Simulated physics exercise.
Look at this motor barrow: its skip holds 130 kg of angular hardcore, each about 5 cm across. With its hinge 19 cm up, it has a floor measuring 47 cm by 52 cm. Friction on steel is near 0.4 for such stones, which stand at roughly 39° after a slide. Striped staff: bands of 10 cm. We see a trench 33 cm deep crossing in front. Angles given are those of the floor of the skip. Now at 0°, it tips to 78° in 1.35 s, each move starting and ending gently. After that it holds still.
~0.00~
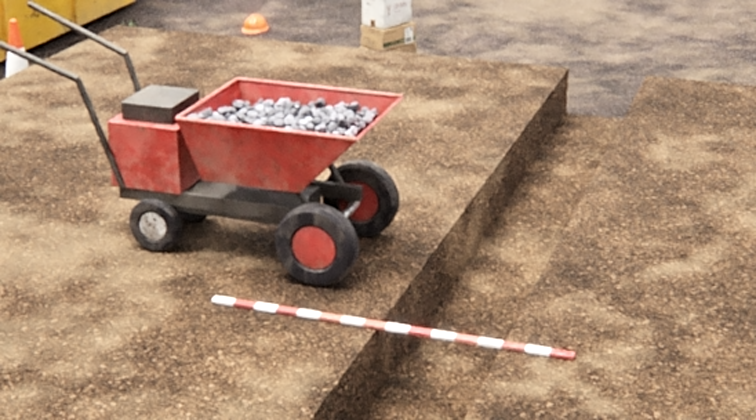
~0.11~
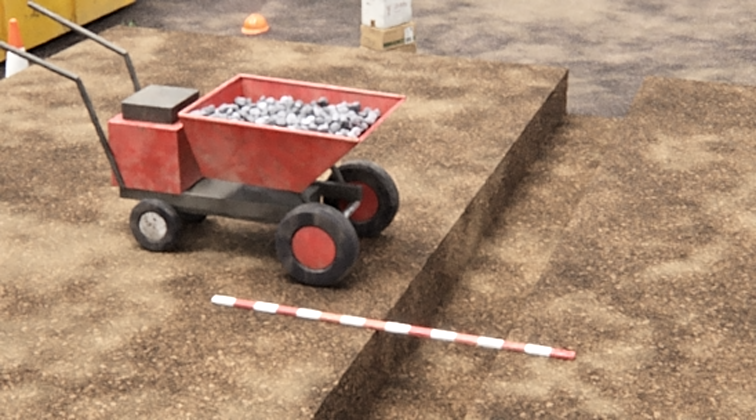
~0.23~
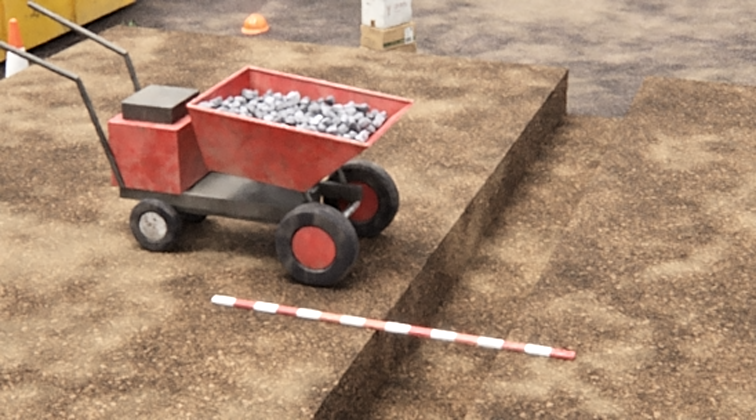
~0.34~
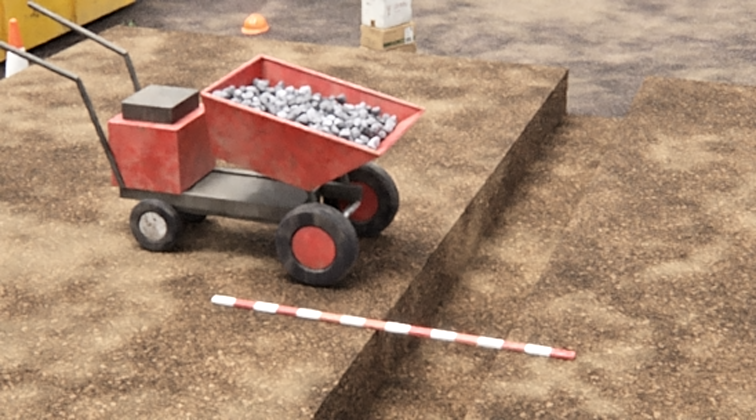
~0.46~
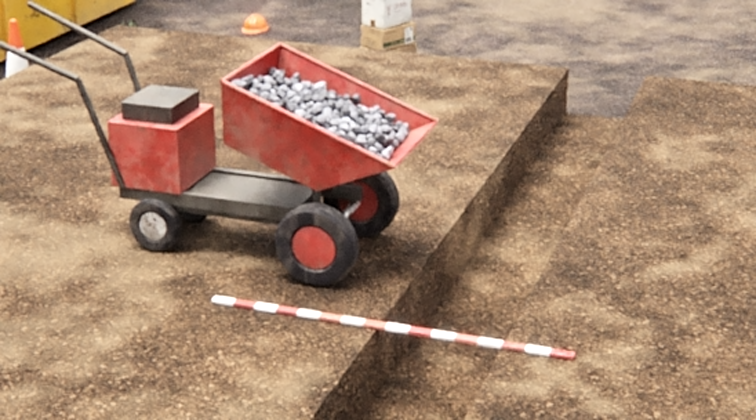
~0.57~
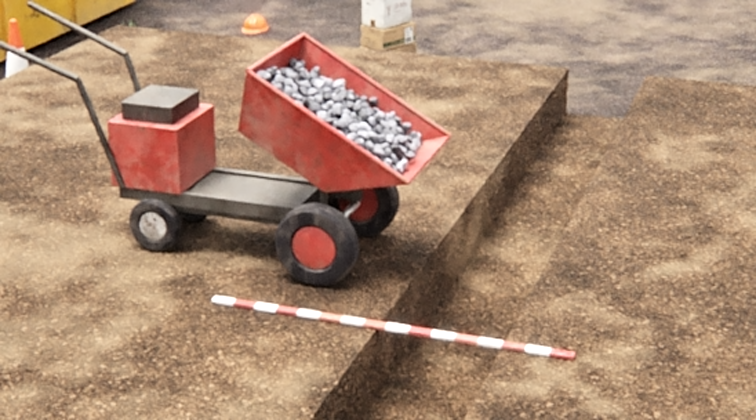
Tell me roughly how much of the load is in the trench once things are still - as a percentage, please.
I would put it at 100 %.
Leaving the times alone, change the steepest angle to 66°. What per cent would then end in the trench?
Then about 90 per cent.
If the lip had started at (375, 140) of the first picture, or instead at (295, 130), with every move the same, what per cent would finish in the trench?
First spot about 95, second spot about 85 per cent.
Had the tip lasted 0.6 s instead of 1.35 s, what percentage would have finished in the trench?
Close to 85 per cent then.
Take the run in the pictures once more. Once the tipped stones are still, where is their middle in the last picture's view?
(491, 331).
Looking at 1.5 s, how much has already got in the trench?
About 55%.
After 1.0 s the floor is at 66°; 100 % in the skip; the foremost stones are at (458, 238).
After 1.5 s the floor is at 78°; 43 % in the skip, 57 % in the trench; the foremost stones are at (524, 332).
After 1.8 s the floor is at 78°; 8 % in the skip, 92 % in the trench; the foremost stones are at (537, 316).
After 3.8 s the floor is at 78°; 0 % in the skip, 100 % in the trench; the foremost stones are at (534, 317).
